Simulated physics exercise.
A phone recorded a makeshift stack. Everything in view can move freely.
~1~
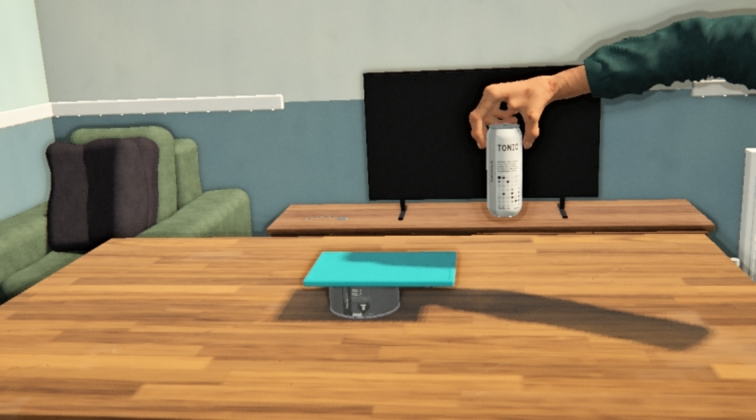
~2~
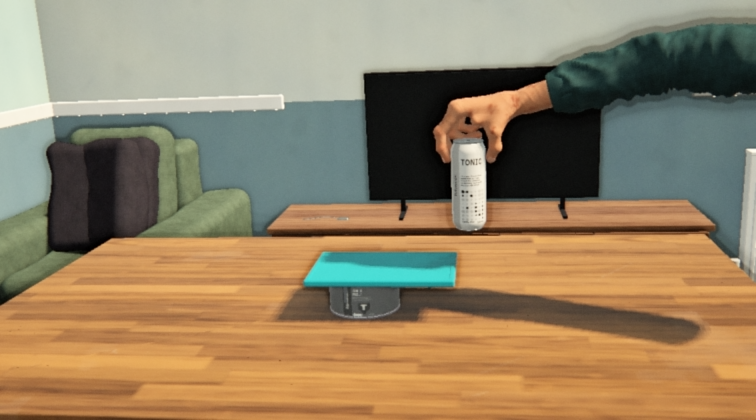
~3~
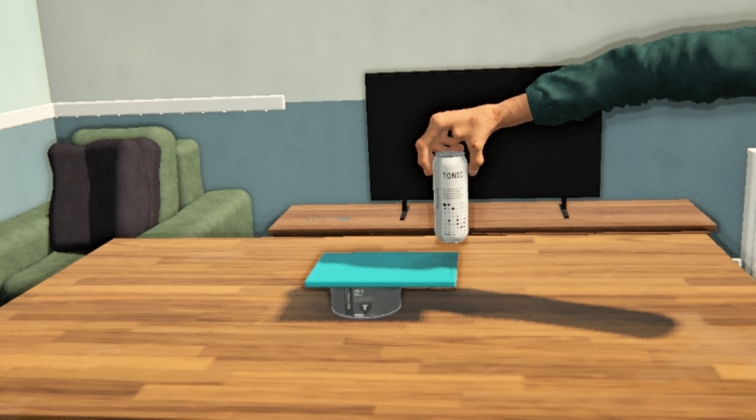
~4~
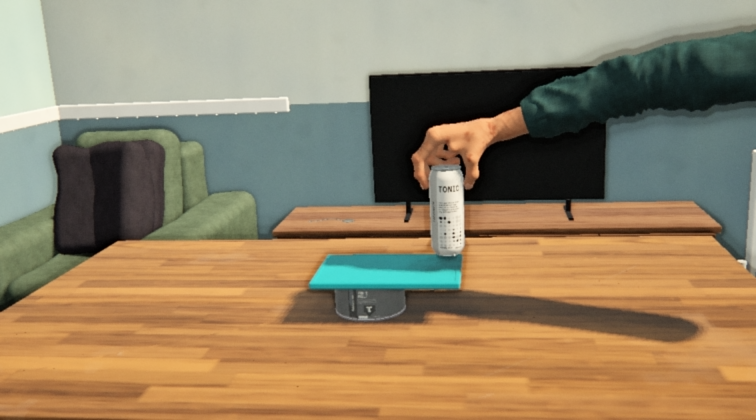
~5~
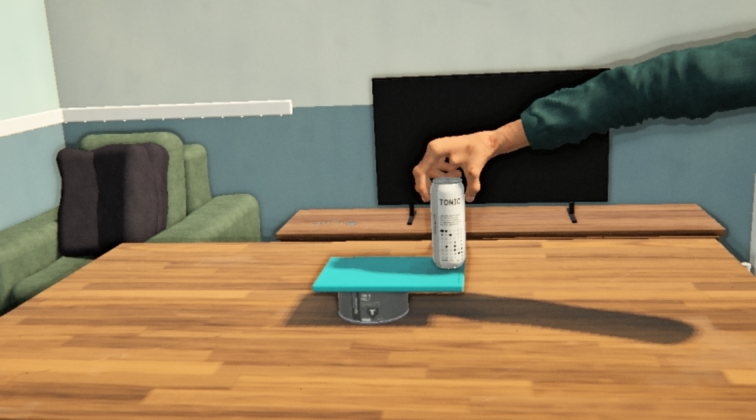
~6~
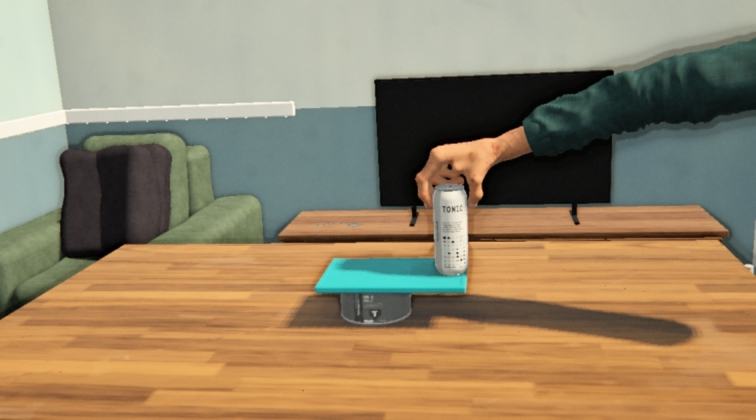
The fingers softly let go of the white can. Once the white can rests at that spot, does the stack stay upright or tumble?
Most likely it does not remain standing.
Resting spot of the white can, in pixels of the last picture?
The object finishes somewhere near (516, 289).
Then, 0.30 s after the last picture, white can now fallen; turquoise lid tipped 32° from how it was.
Then, 0.40 s after the last picture, turquoise lid tipped 45° from how it was.
Then, 0.50 s after the last picture, turquoise lid tipped 25° from how it was.
Then, 1.30 s after the last picture, nothing new.
At rest, fallen, white can; the other 2 in place. Seen from the same camera at the end, white can near (516, 289). The stack gives way.
